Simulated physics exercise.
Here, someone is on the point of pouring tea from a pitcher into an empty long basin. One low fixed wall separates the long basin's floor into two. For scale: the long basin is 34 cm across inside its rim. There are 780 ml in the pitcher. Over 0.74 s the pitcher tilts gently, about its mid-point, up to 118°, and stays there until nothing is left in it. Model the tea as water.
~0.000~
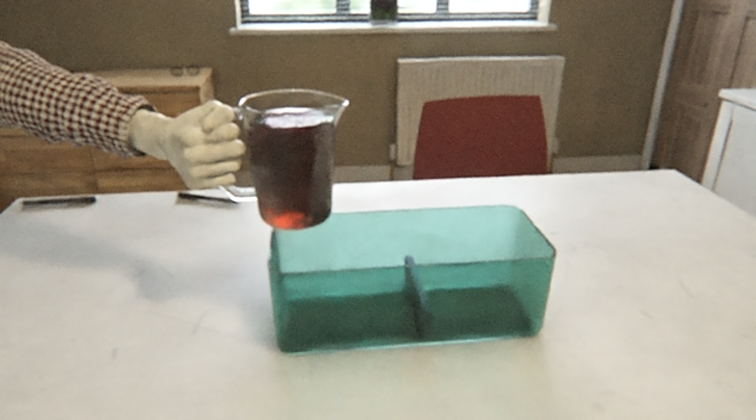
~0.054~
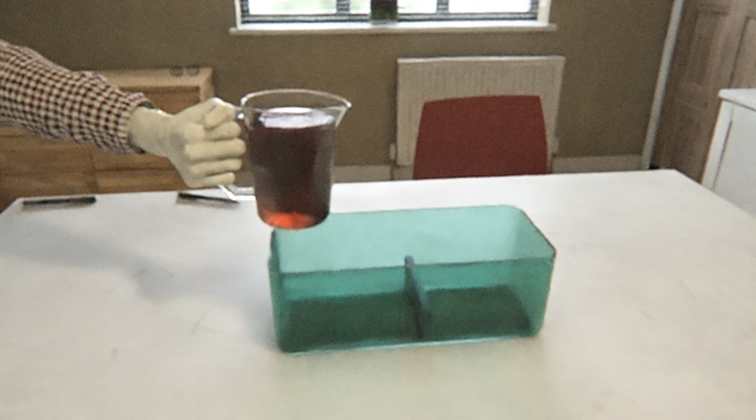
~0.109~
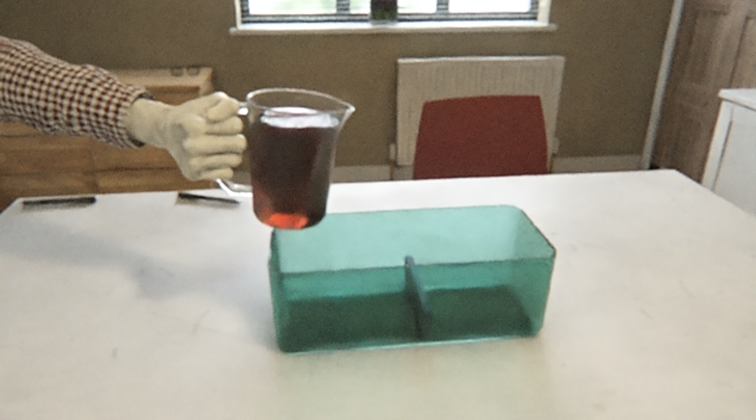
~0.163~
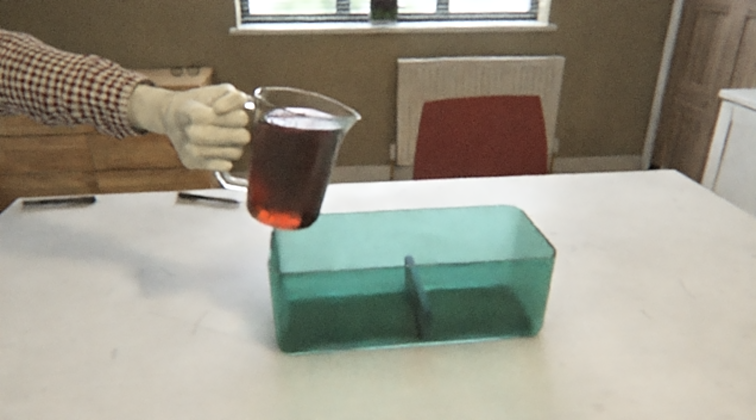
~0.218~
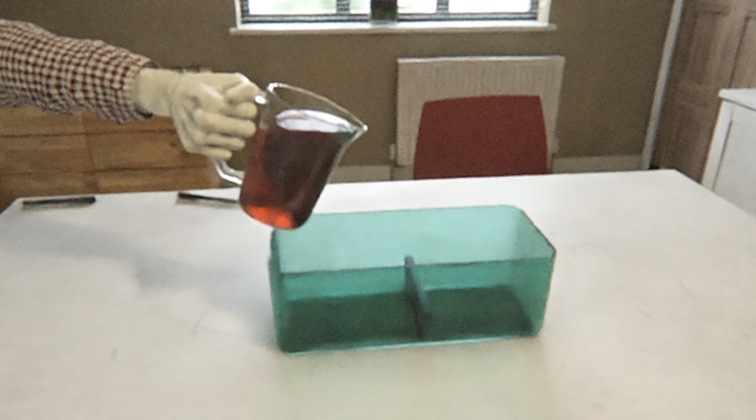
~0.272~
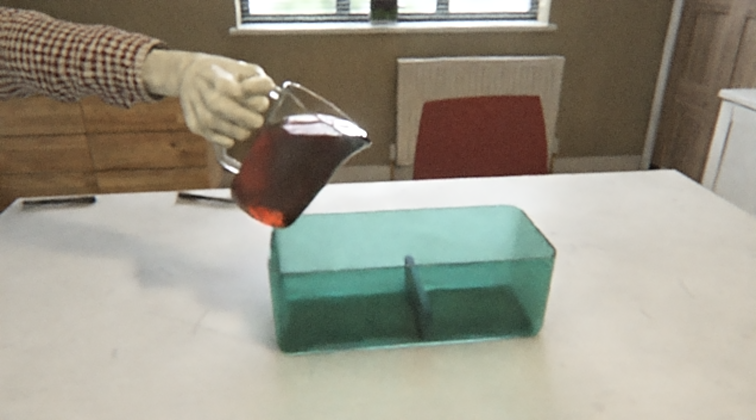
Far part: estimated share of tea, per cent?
17 per cent.
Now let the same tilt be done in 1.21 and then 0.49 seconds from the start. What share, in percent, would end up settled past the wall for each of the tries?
The first try gives around 25 percent, the second around 15 percent.
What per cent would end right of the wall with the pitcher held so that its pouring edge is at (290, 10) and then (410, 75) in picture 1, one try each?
The first try gives 5 percent and the second 95 percent.
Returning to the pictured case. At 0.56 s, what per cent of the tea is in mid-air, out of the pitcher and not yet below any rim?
16 %.
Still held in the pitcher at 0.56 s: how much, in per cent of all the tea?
Remaining: Near 56 % of the total.
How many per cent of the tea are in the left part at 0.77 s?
That share comes to around 74 in a hundred.
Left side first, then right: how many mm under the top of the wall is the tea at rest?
Left 22 mm, right 40 mm.
By 0.56 s the tilt is 102° and 55 per cent is still to pour, 17 is left of the wall and 11 right of it.
By 0.77 s the tilt is 118° and 7 per cent is still to pour, 73 is left of the wall and 13 right of it.
By 1.00 s the tilt is 118° and 0 per cent is still to pour, 81 is left of the wall and 16 right of it.
By 1.24 s the tilt is 118° and 0 per cent is still to pour, 81 is left of the wall and 17 right of it.
At rest 81 per cent lies left of the wall, 17 right of it and 3 outside.
